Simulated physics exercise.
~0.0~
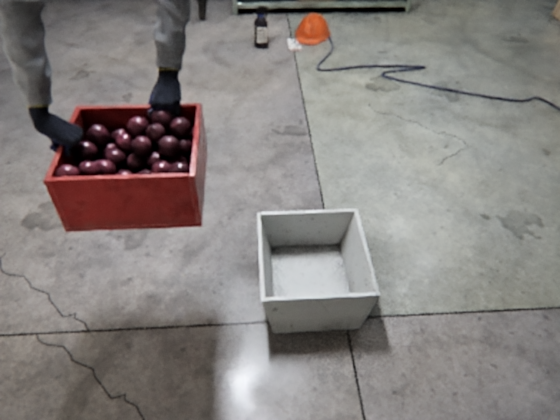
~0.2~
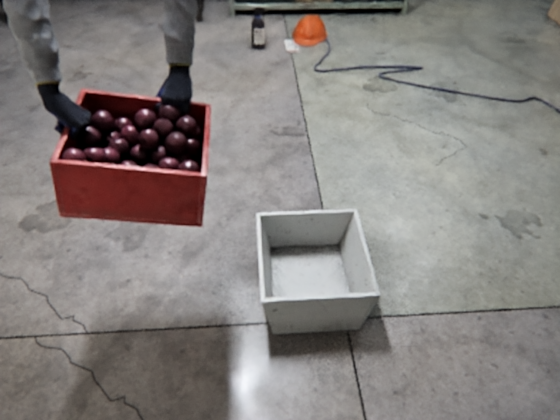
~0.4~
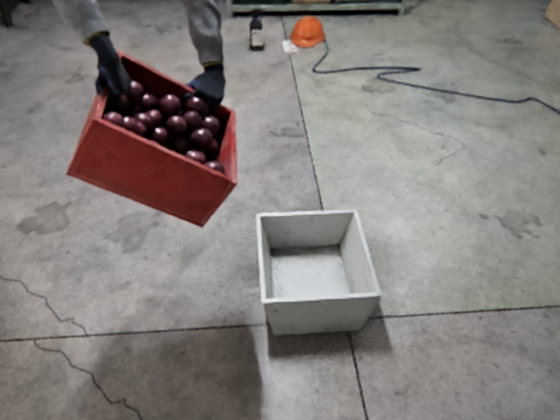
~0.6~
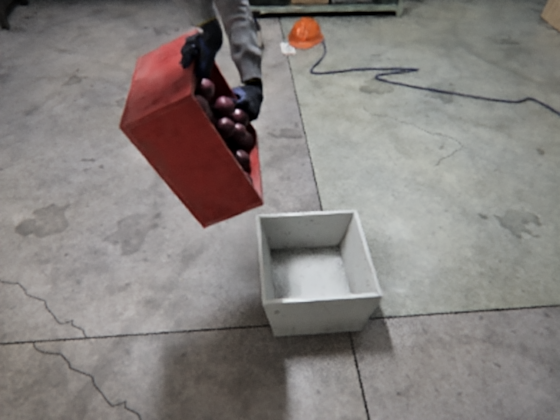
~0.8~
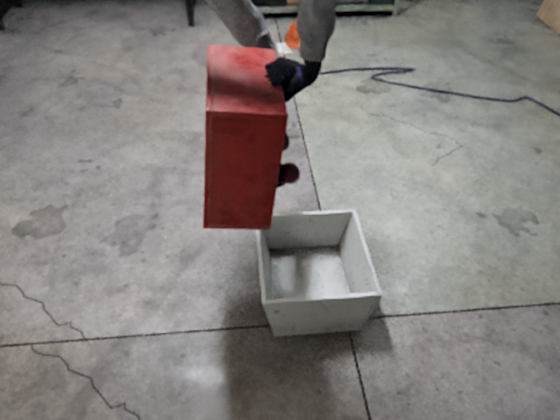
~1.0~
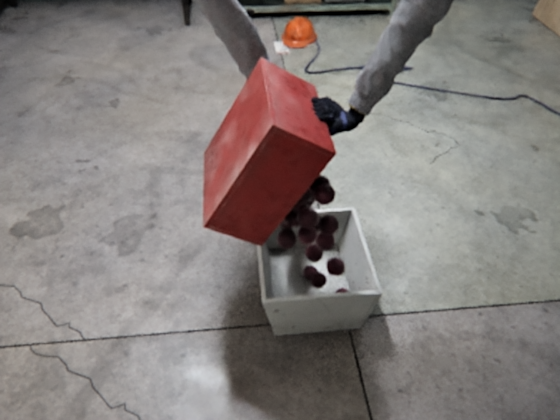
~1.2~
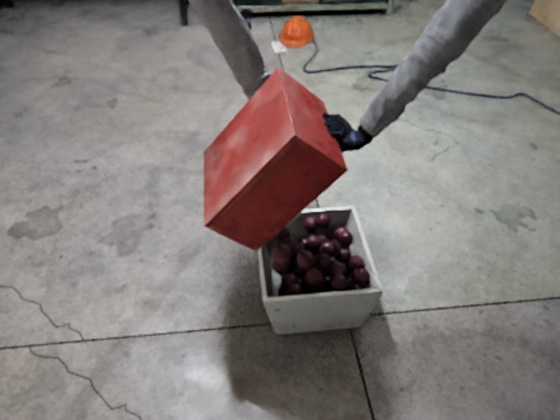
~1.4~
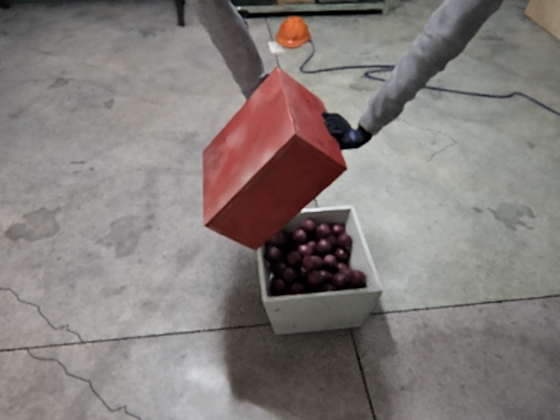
On a concrete floor, gloved hands lift a red crate and tip it rightward, pouring dark red onions into a white tray.
